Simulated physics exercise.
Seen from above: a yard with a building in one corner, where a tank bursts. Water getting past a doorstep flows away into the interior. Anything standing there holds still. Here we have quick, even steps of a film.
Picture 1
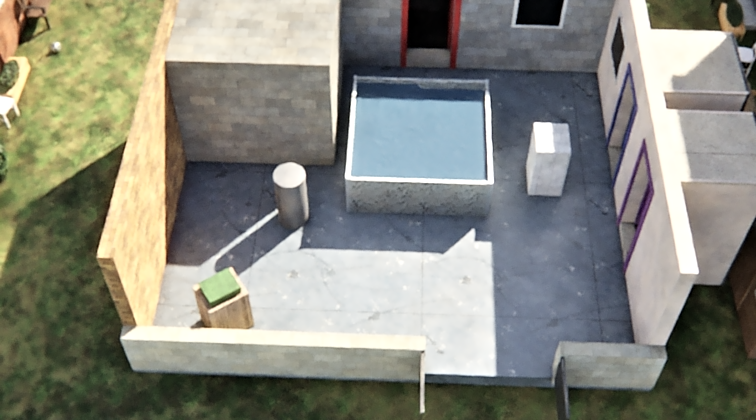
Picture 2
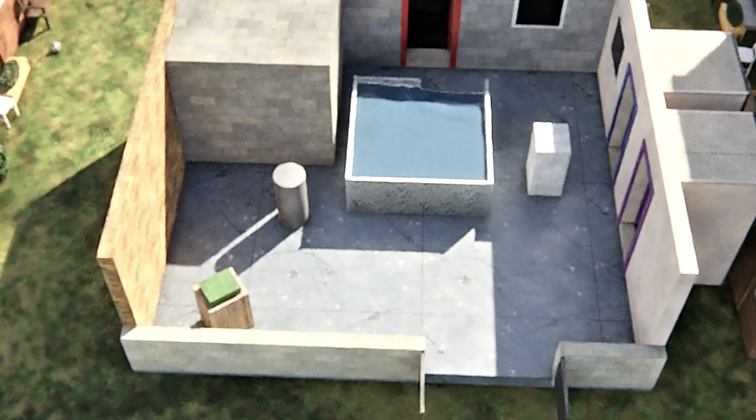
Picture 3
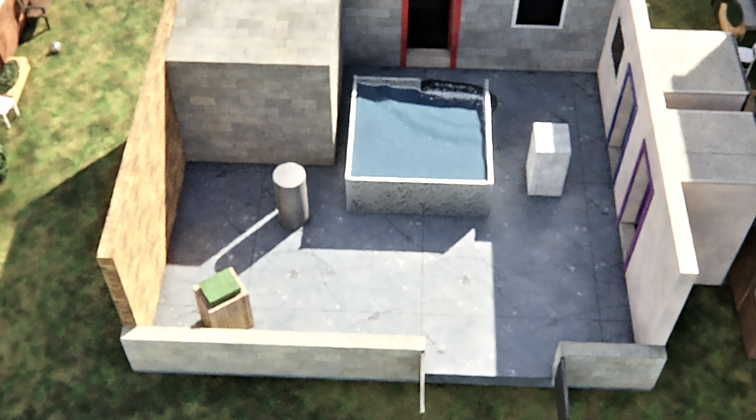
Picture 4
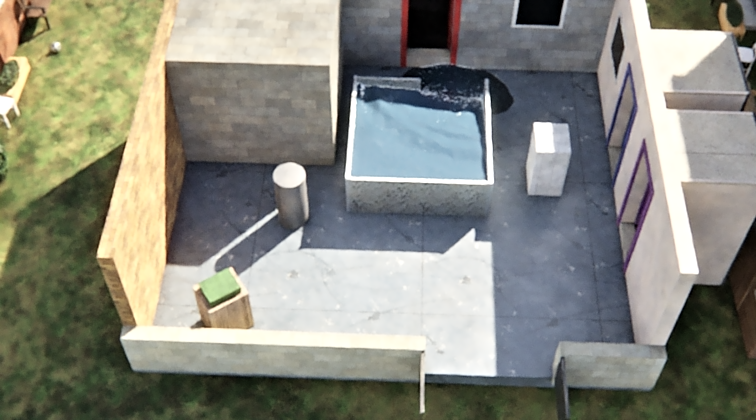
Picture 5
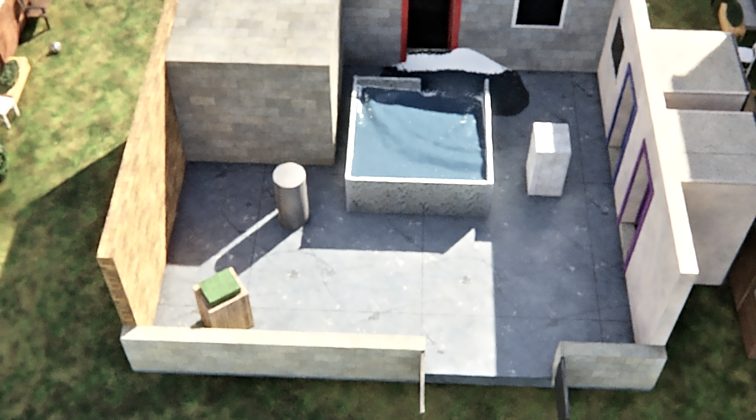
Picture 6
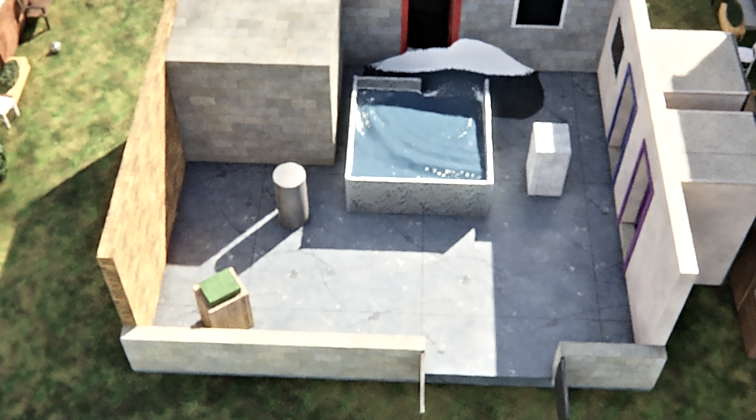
Water pouring over the far side of an open tank in a walled yard, spreading across the paving behind it.
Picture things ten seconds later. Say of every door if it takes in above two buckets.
Blue door: Overshoots; purple door: Does not overshoot; red door: Overshoots.
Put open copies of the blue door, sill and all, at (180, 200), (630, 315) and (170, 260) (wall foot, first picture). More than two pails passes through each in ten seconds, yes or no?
Going door by door: The first remains below the limit, the second runs past the limit, the third remains below the limit.
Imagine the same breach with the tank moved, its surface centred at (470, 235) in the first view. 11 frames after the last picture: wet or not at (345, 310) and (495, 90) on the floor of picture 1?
I'd say spared for the first and watered for the second.
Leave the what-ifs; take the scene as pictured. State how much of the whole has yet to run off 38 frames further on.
I'd put it near 92 %.
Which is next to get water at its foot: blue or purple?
Going by the pictures, it would be the blue one.
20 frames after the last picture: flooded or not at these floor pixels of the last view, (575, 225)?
By then I'd expect it to be inundated.
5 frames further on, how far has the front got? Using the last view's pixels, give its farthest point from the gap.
(593, 78).
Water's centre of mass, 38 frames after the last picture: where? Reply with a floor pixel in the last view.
(455, 172).
A moment on, water covers 15 % of the floor; the blue door not reached, the purple door not reached, the red door over two buckets in.
Next, water covers 20 % of the floor; the blue door wet at the sill, nothing in, the purple door not reached, the red door far over two buckets in.
Then, water covers 50 % of the floor; the blue door under two buckets in, the purple door wet at the sill, nothing in, the red door far over two buckets in.
Later, water covers 70 % of the floor; the blue door over two buckets in, the purple door wet at the sill, nothing in, the red door far over two buckets in.
In the end, water covers 95 % of the floor; the blue door far over two buckets in, the purple door wet at the sill, nothing in, the red door far over two buckets in.
